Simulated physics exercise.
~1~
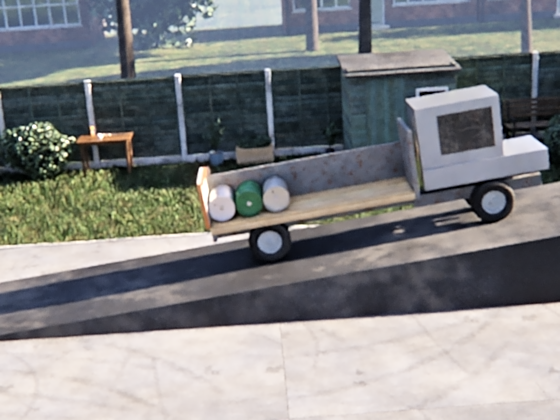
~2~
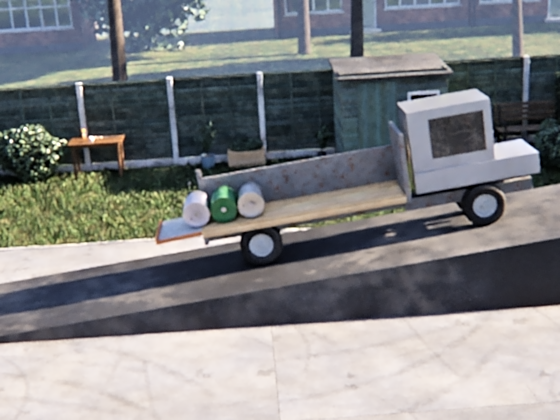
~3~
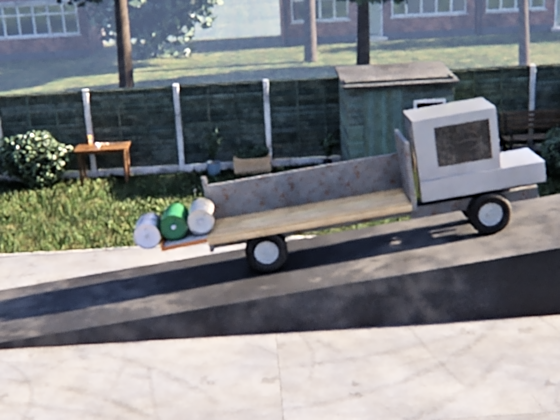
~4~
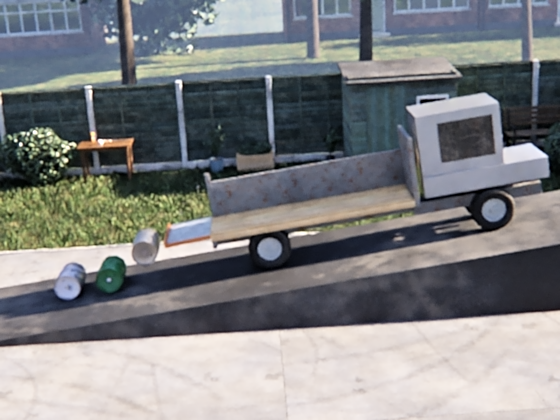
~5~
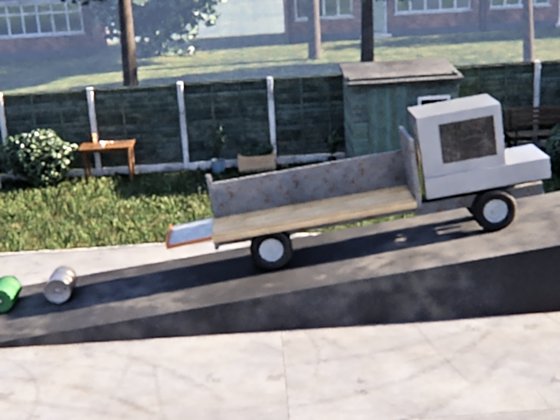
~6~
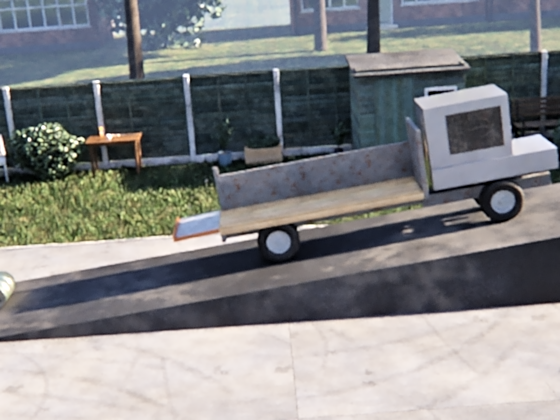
On a sloping road, three kegs roll off a pick-up's lowered tailgate and away left.
